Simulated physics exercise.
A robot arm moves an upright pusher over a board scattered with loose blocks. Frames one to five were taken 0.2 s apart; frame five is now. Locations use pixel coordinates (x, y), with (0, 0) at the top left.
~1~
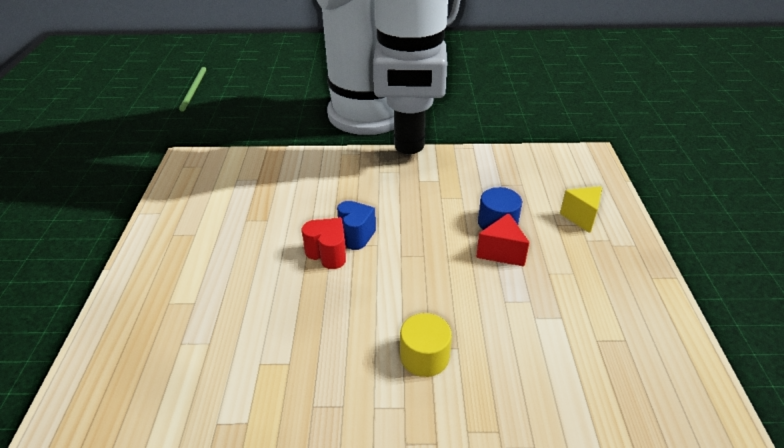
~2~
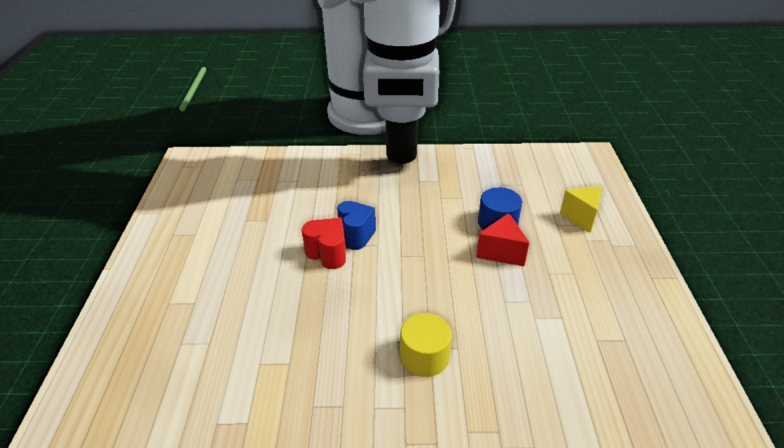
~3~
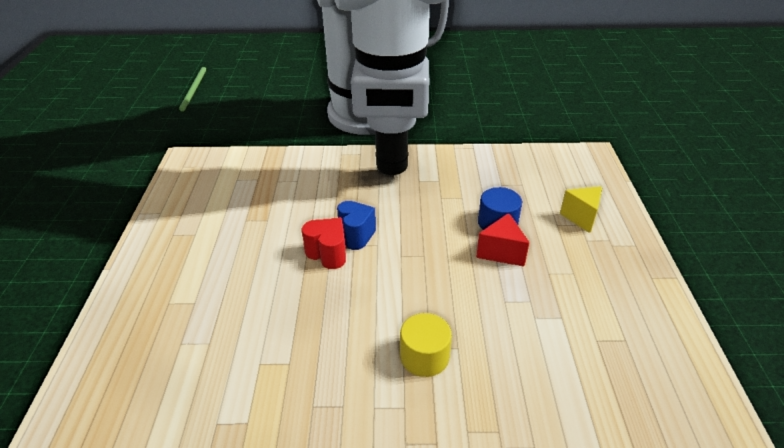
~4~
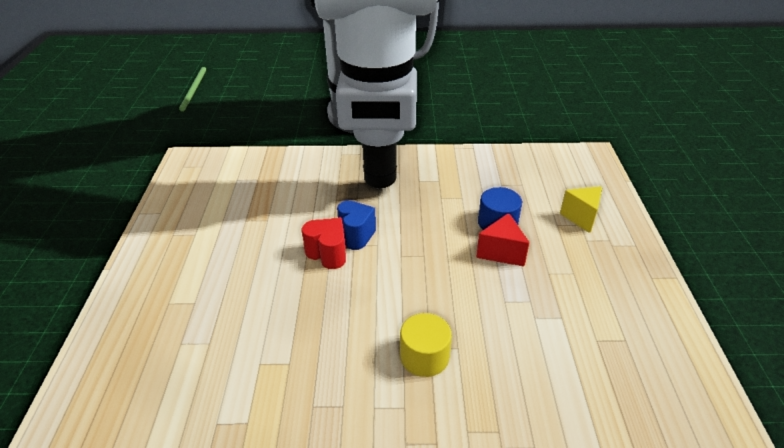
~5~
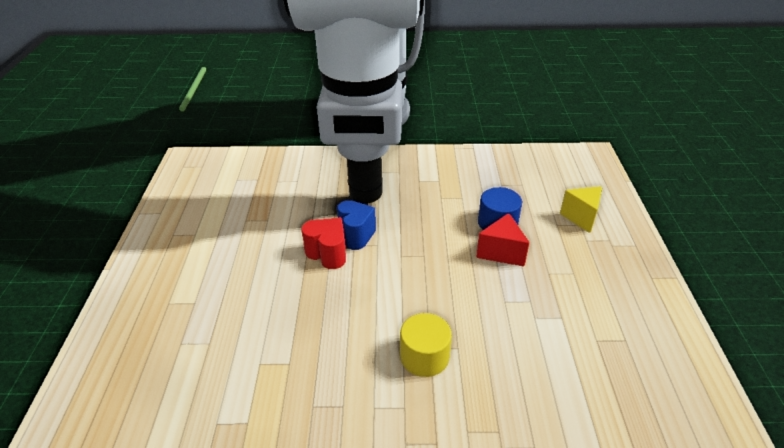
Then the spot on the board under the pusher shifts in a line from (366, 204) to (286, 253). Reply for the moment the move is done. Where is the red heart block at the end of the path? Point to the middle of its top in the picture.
Near (317, 243).
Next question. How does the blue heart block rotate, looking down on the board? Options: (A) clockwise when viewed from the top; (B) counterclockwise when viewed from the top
The correct letter is B.
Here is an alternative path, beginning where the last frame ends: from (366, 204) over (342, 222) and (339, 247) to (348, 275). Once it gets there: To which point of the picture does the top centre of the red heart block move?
My best guess is (308, 259).
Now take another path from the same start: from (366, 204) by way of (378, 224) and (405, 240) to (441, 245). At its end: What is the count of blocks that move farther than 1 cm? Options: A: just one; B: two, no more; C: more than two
A.
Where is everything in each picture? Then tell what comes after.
Lower end of the pusher at (409, 147), tops of blocks, red heart block at (325, 230), blue heart block at (355, 211), in the first frame.
Pusher at (402, 156), blocks as before, in the second frame.
Pusher at (392, 167), blocks as before, in the third frame.
Pusher at (380, 180), blocks as before, in the fourth frame.
Pusher at (366, 194), red heart block at (325, 230), blue heart block at (355, 211), in the fifth frame.
On the path given first. One third of the way, pusher at (340, 209); red heart block at (323, 232); blue heart block at (353, 216), turned 30° anticlockwise.
Two thirds of the way, pusher at (313, 226); red heart block at (322, 237), turned 20° clockwise; blue heart block at (353, 218), turned 50° anticlockwise.
At the end, pusher at (285, 244); red heart block at (317, 243), turned 15° anticlockwise; blue heart block at (353, 218), turned 50° anticlockwise.
